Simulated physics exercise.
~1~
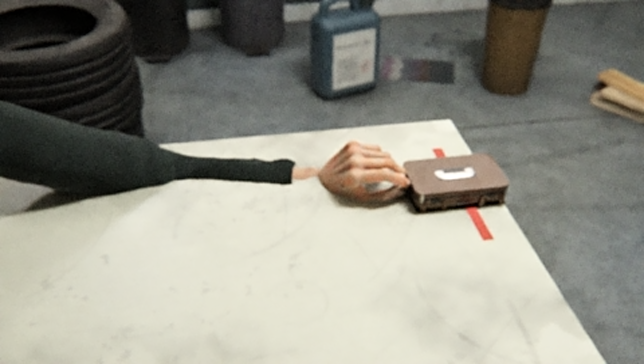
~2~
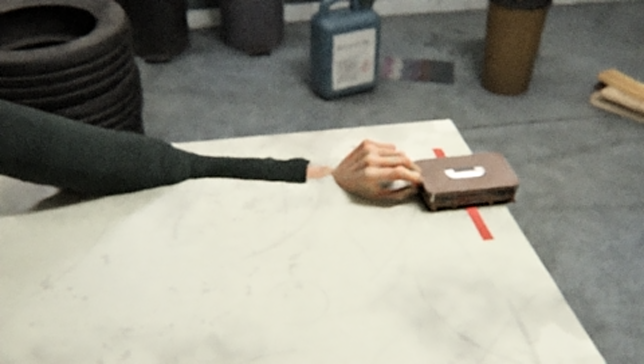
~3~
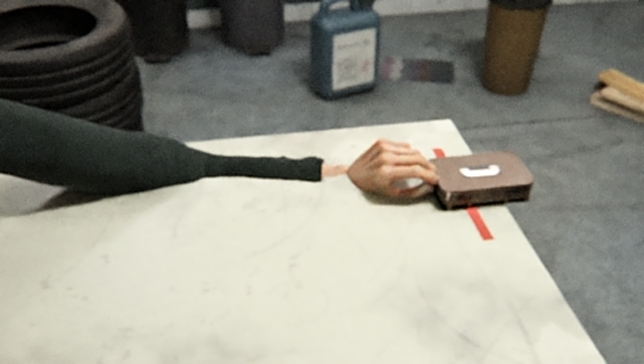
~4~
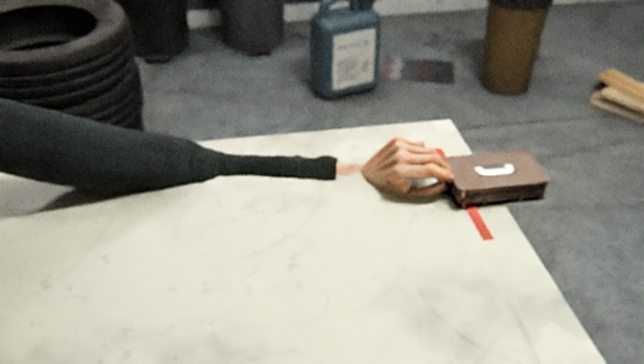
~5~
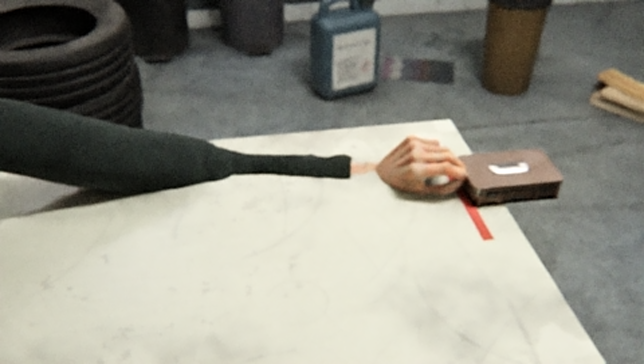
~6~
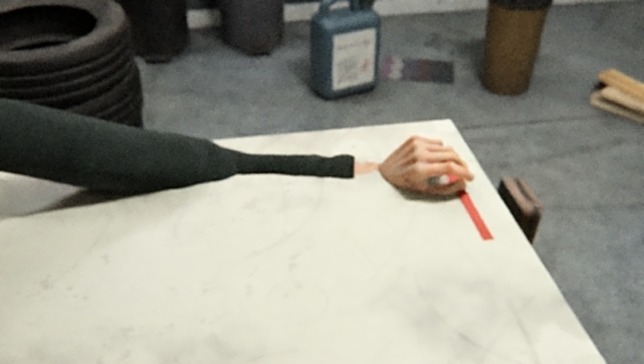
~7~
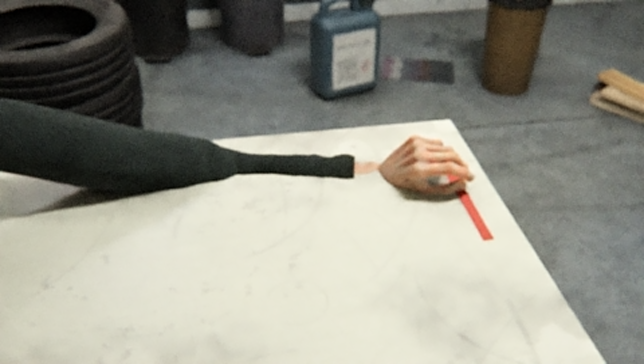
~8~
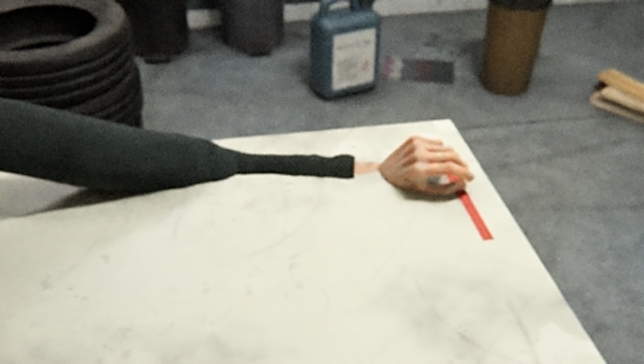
In this clip, a hand in a dark sleeve pushes a brown case rightward across a pale tabletop, past a red tape mark, until it tips over the edge and drops out of sight, leaving the hand resting by the tape.
